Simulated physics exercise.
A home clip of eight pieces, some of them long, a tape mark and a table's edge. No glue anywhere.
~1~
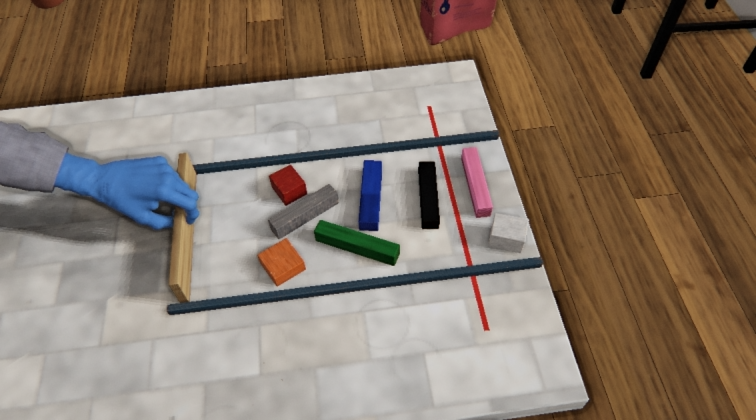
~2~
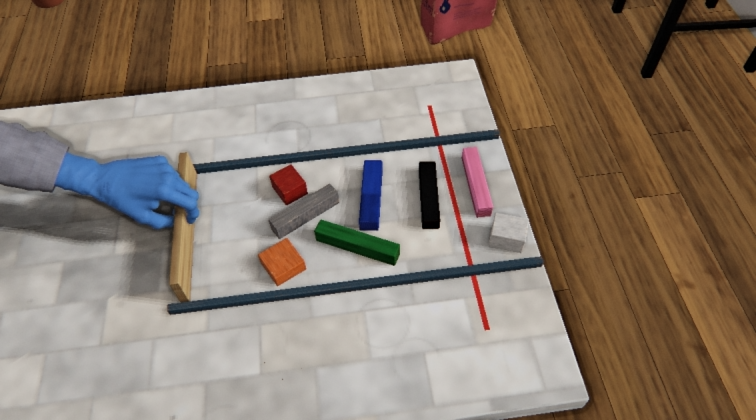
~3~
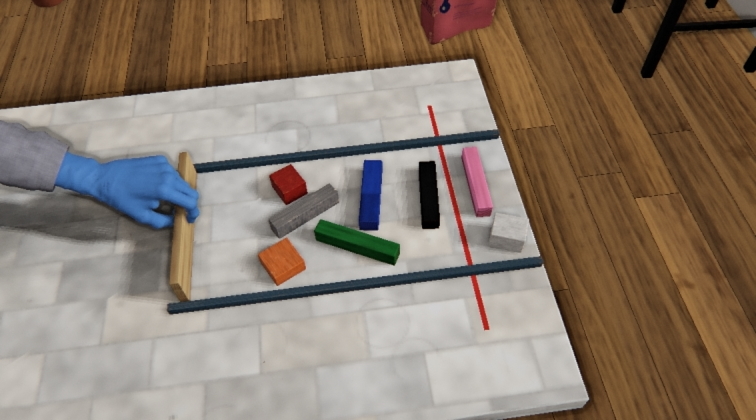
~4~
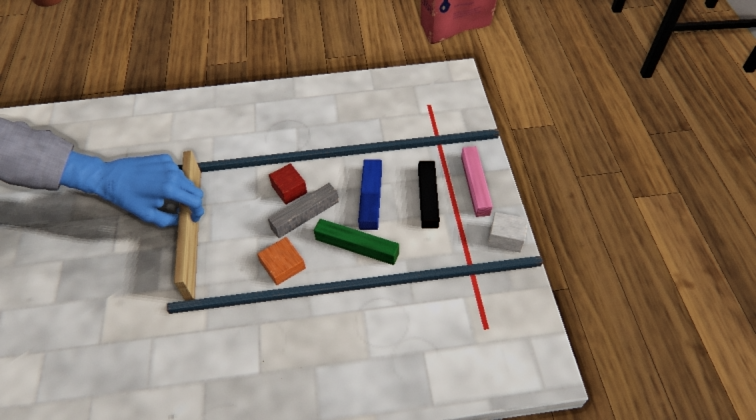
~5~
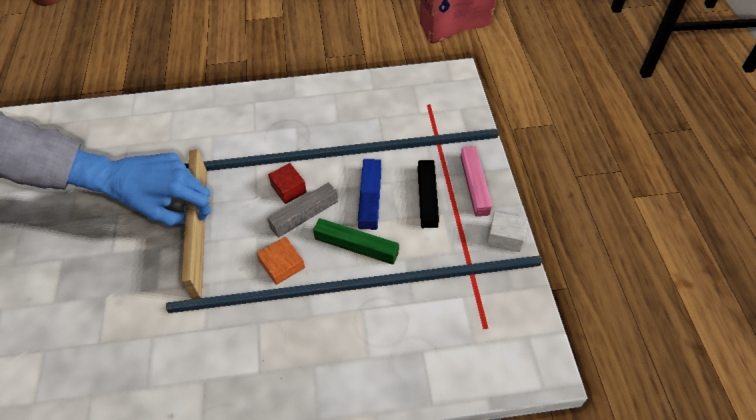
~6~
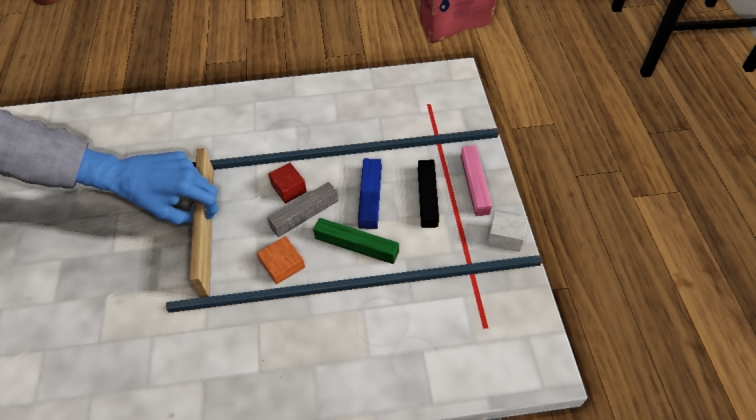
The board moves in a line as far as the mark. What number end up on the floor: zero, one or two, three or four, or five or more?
The number that fall off is one or two.
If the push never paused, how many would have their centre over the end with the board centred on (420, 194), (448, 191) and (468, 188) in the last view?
It would be 0, 2 and 3.
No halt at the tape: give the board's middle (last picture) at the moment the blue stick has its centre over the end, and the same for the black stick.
About (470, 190), and (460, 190) for the other.
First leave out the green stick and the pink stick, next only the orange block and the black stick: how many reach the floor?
First 0, then 0.
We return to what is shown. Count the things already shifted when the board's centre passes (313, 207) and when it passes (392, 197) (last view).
By then 5, and 7.
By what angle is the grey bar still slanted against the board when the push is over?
Some 35 degrees.
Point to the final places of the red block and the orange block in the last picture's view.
About (458, 164), and the other about (483, 247).
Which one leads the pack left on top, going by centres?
It is the black stick.
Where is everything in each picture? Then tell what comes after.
The first frame shows white block (508, 233); pink stick (476, 182); black stick (429, 195); board (184, 225); tape (454, 203).
The second frame shows pink stick (477, 181); orange block (282, 262).
The third frame shows black stick (429, 194); green stick (357, 242).
The fourth frame shows white block (508, 232); grey bar (304, 210).
The fifth frame shows pink stick (476, 180); red block (288, 183).
The sixth frame shows white block (507, 231); pink stick (476, 180); black stick (428, 193); board (203, 220); tape (454, 201).
Soon after, none off yet; white block at rest near (507, 231); pink stick at rest near (476, 180); black stick at rest near (428, 193).
After that, none off yet; white block at rest near (507, 231); pink stick at rest near (476, 180); black stick moving near (435, 193).
And then, none off yet; white block moving near (512, 227); pink stick displaced a little near (505, 183); black stick displaced about its own width near (480, 195).
In the end, the number that fall off is one or two; gone, pink stick and white block.
